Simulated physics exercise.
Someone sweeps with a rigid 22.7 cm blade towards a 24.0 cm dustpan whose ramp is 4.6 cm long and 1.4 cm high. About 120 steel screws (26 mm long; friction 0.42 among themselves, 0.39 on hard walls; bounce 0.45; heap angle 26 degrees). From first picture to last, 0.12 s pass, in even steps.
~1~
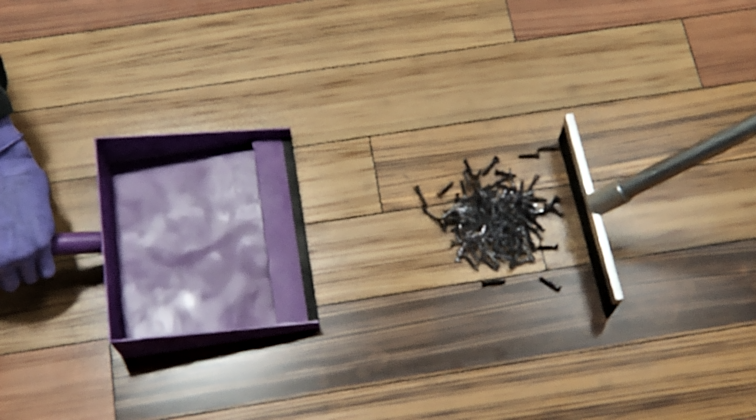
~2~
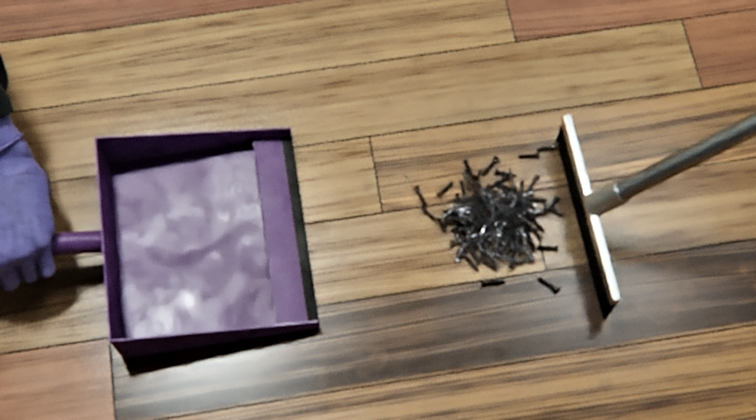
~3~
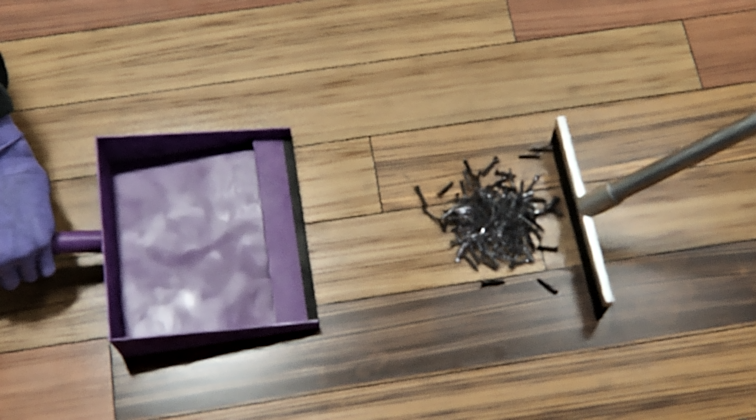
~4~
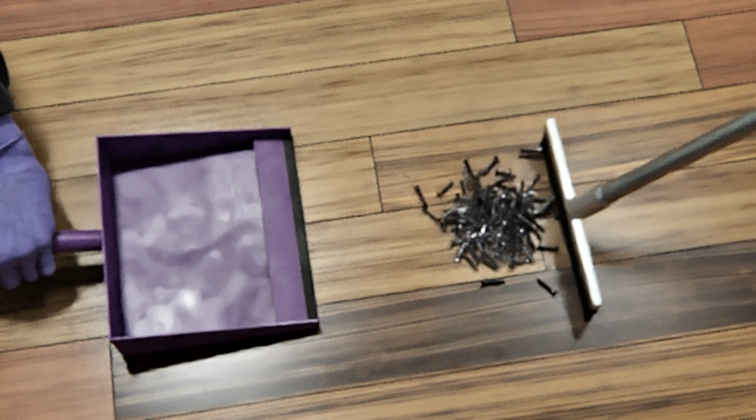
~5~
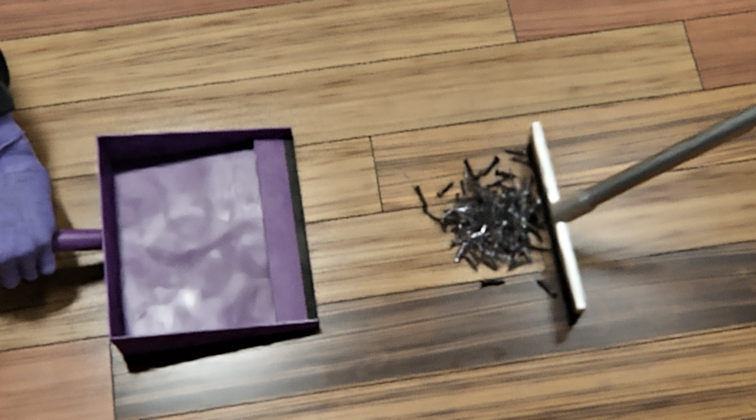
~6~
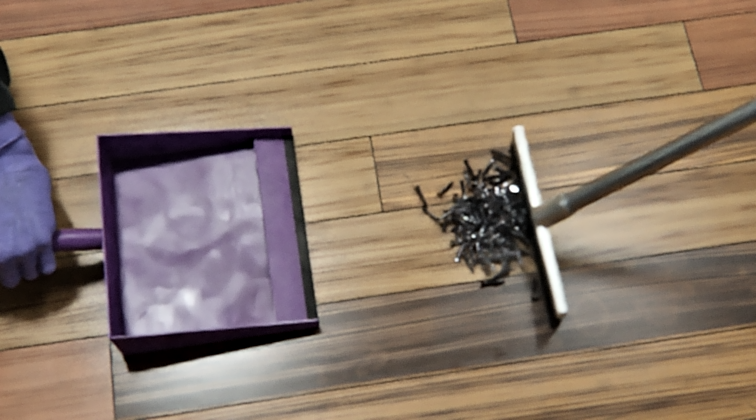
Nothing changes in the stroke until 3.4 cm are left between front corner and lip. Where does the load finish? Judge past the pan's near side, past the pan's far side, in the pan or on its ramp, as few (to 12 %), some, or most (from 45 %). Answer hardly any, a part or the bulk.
Near side: Hardly any, far side: Hardly any, pan: A part.
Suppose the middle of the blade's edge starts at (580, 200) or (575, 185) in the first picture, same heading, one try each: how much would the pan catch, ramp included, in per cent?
About 40 and 40 per cent.
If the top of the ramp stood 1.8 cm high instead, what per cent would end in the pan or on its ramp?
Then about 30 per cent.
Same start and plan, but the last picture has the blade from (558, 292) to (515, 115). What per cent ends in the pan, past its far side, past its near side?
Pan 30, far 5, near 5.
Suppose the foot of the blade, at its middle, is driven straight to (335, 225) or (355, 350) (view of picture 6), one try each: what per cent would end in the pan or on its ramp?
Some 35 and 20 per cent.
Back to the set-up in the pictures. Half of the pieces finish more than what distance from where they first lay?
Roughly 22 cm.
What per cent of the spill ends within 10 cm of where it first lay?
About 0 per cent.
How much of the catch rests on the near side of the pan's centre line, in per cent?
Some 80 per cent.
Then, 0.14 s after the last picture, middle of the blade 14 cm from the lip; 0 % over the lip, far side 0 %, near side 0 %.
Then, 0.23 s after the last picture, middle of the blade 6 cm from the lip; 0 % over the lip, far side 0 %, near side 5 %.
Then, 0.45 s after the last picture, middle of the blade 4 cm from the lip; 35 % over the lip, far side 5 %, near side 5 %.
In the end, near side 5 %, far side 0 %, pan 35 %, in front of the lip or behind the blade 55 %.
